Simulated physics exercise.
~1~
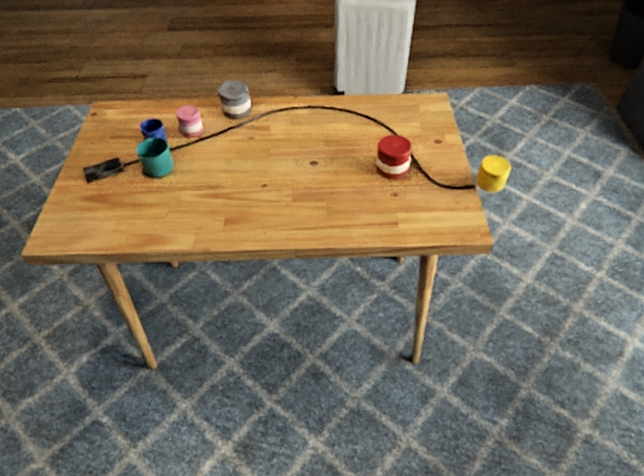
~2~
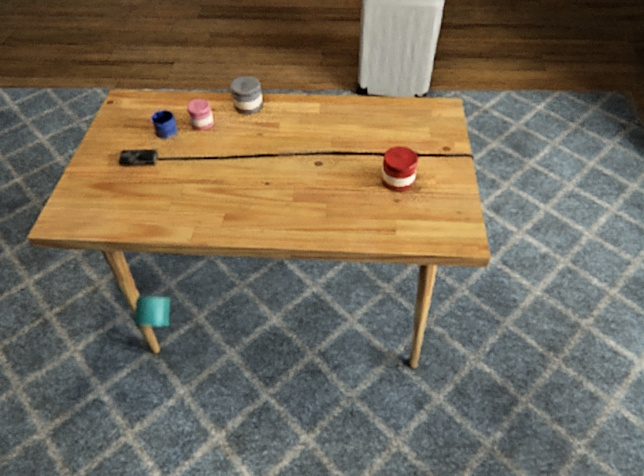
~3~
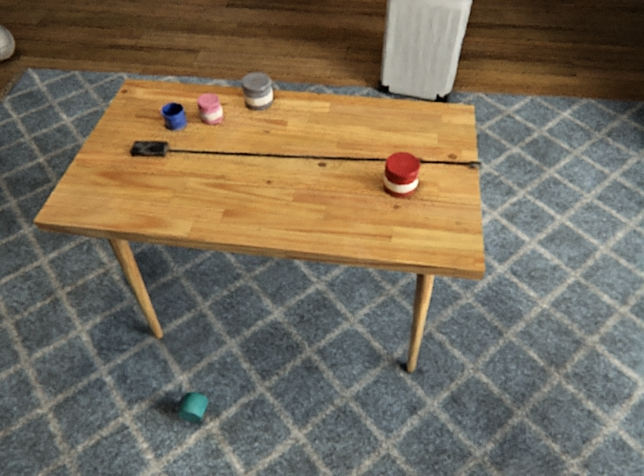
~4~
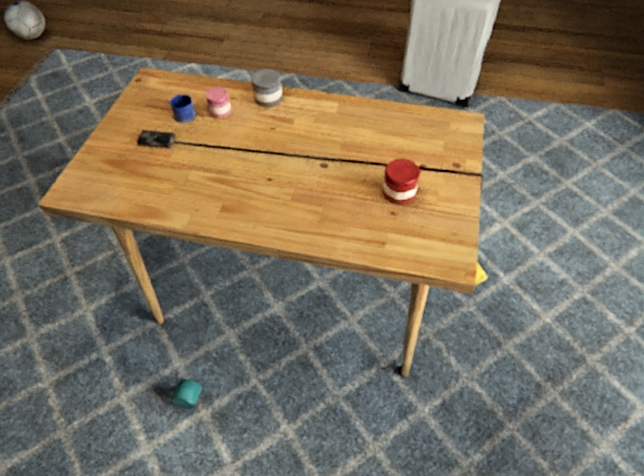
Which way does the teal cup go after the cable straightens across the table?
The teal cup moves down, dropping from the table to the patterned rug below.
